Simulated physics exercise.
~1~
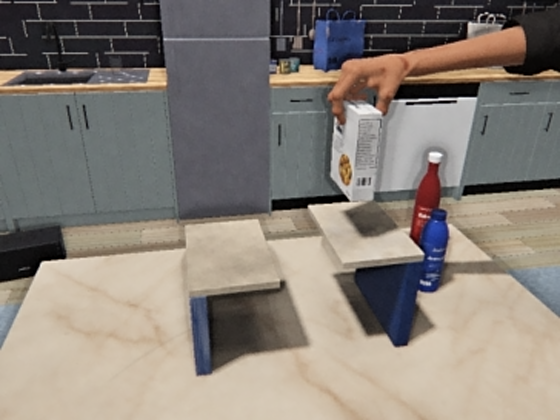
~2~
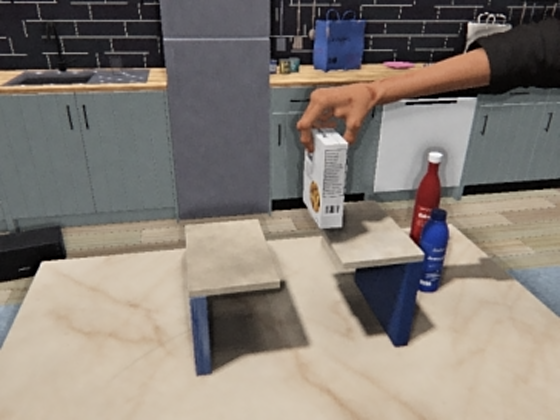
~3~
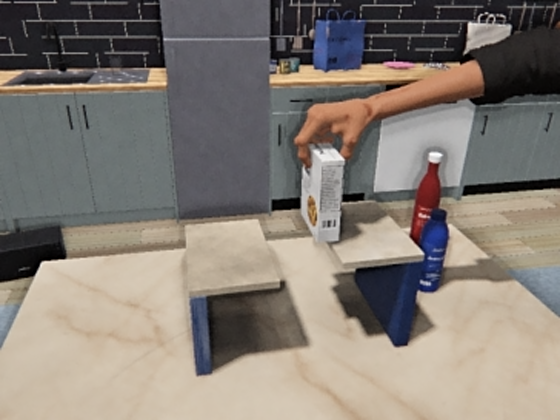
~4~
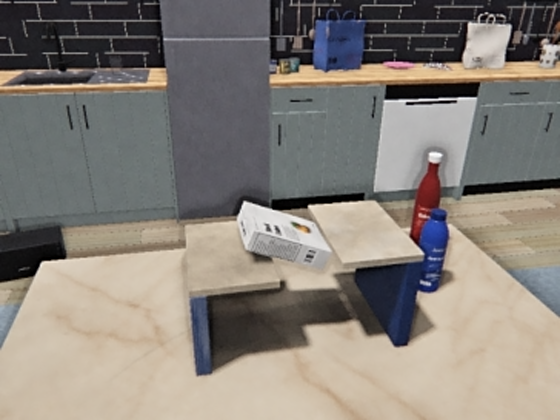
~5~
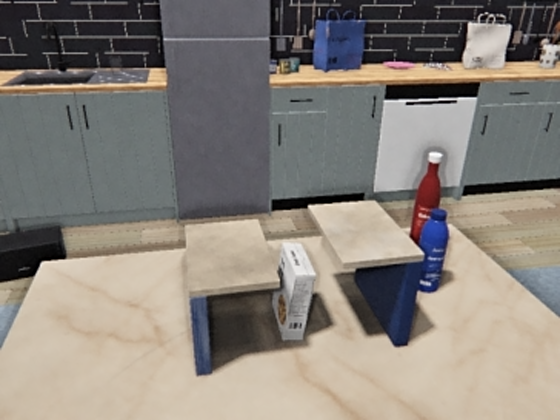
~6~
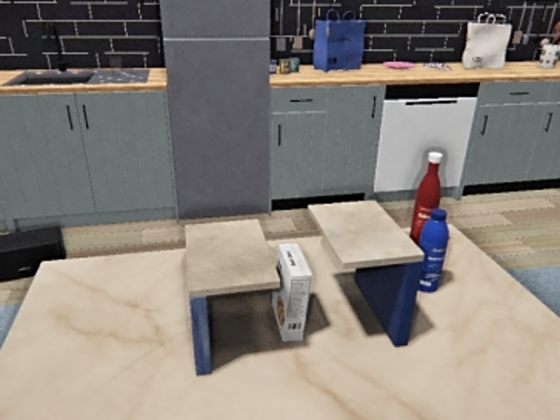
White packet lowered leftward by a hand, released, tipping between two raised slabs and dropping through the gap to stand on the table.
